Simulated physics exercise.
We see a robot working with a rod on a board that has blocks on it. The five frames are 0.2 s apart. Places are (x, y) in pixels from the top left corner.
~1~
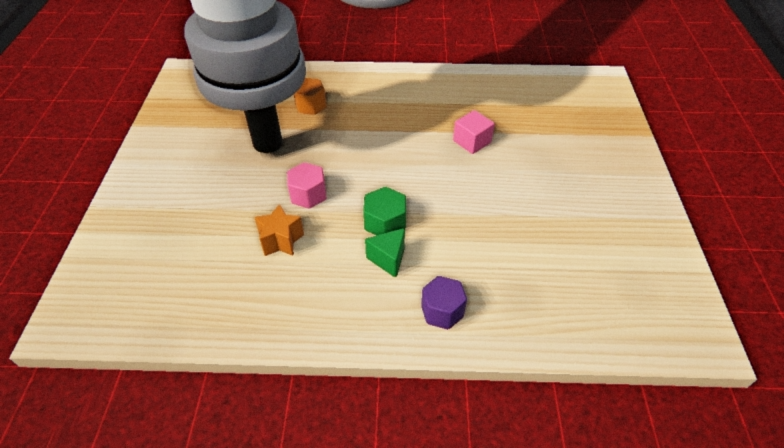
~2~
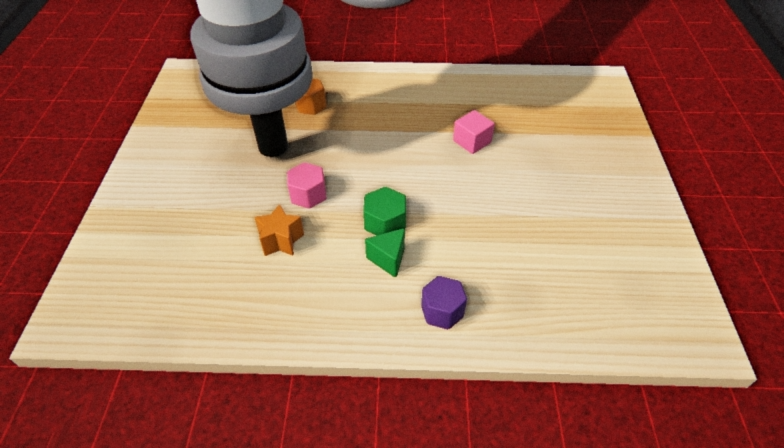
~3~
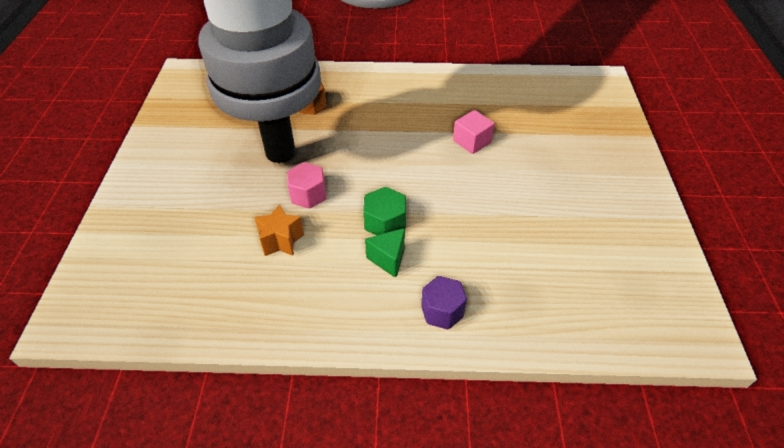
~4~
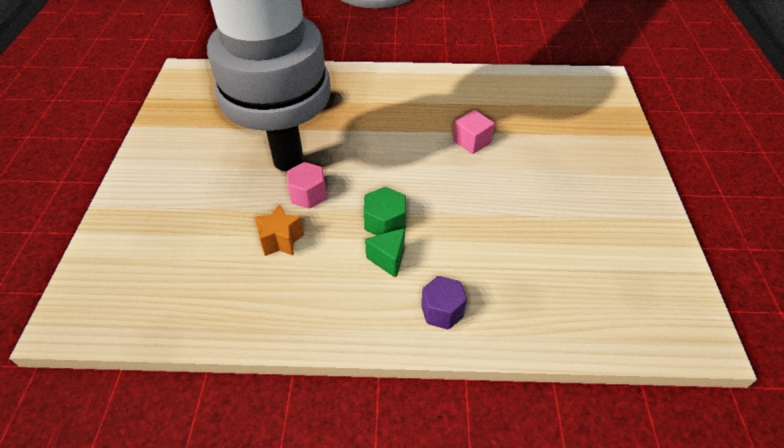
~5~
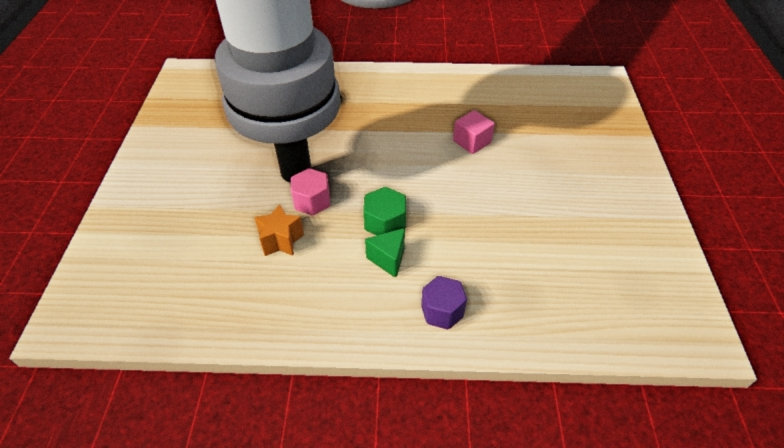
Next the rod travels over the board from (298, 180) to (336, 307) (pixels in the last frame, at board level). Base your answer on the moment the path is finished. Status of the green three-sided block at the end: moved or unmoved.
Once the path ends, it is somewhere new.
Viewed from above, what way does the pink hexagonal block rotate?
It rotates counterclockwise.
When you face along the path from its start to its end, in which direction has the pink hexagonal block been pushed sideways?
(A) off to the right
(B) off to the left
B (off to the left)
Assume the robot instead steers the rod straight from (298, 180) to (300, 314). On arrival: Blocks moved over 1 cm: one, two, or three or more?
Two blocks, no more.
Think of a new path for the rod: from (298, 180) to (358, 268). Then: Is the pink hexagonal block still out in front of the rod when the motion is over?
Yes.
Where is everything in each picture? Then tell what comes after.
Tip of the rod at (268, 144), middles of tops, orange star block at (276, 222), pink hexagonal block at (305, 175), green hexagonal block at (385, 202), green three-sided block at (388, 242), in the first frame.
Rod at (274, 147), nothing pushed, in the second frame.
Rod at (281, 153), nothing pushed, in the third frame.
Rod at (289, 161), nothing pushed, in the fourth frame.
Rod at (297, 173), orange star block at (276, 222), pink hexagonal block at (309, 182), green hexagonal block at (385, 202), green three-sided block at (388, 242), in the fifth frame.
On the path given first. One third of the way, rod at (308, 211); pink hexagonal block at (330, 218), turned 20° anticlockwise.
Two thirds of the way, rod at (320, 252); orange star block at (276, 228), turned 45° clockwise; pink hexagonal block at (357, 245), turned 55° anticlockwise; green three-sided block at (401, 244).
At the end, rod at (335, 300); orange star block at (276, 228), turned 45° clockwise; pink hexagonal block at (362, 249), turned 70° anticlockwise; green hexagonal block unmoved; green three-sided block at (406, 244).
